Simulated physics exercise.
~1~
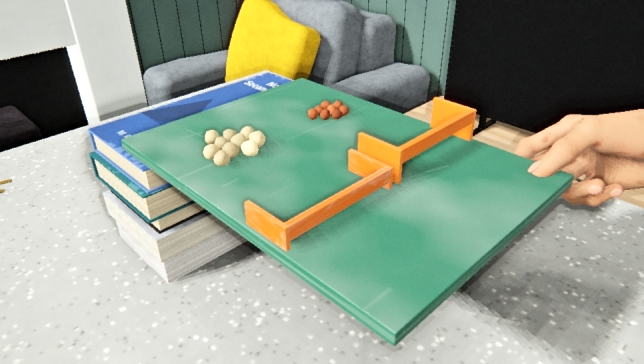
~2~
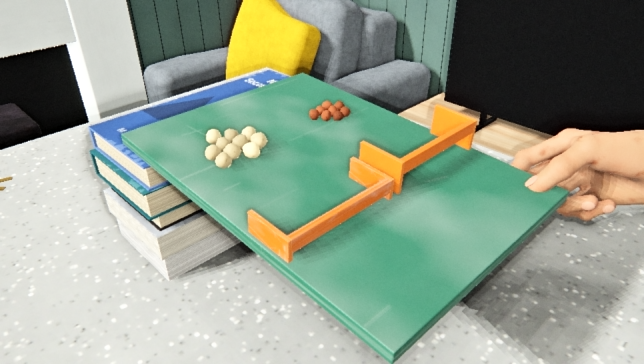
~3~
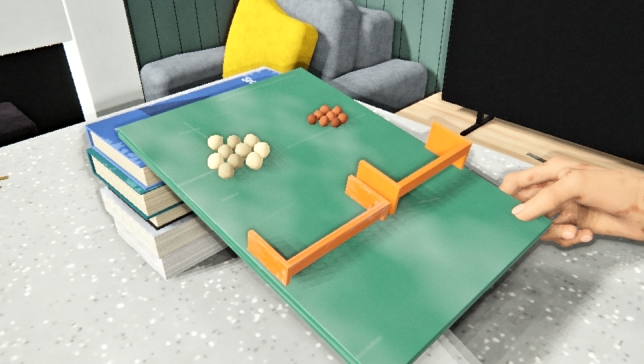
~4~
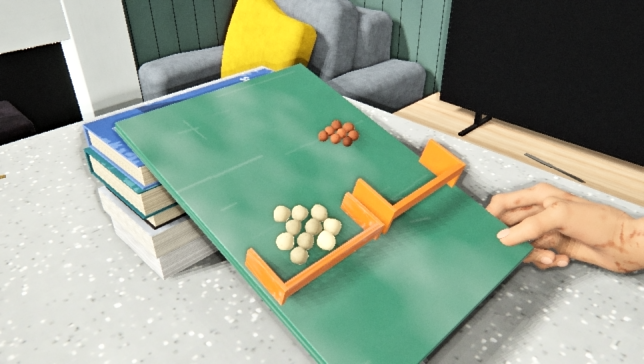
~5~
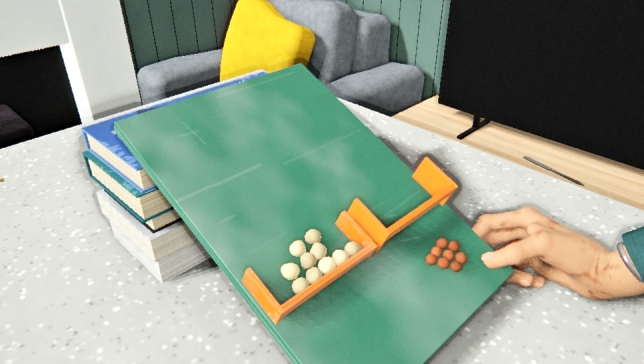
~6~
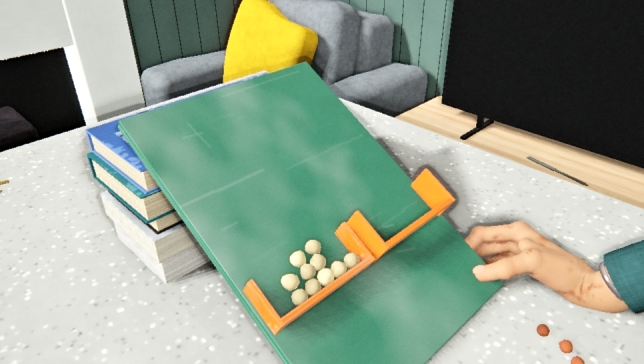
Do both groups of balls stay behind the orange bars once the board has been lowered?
No, only the larger cream balls are held behind their bar. The small reddish ones go under theirs and carry on down past it.
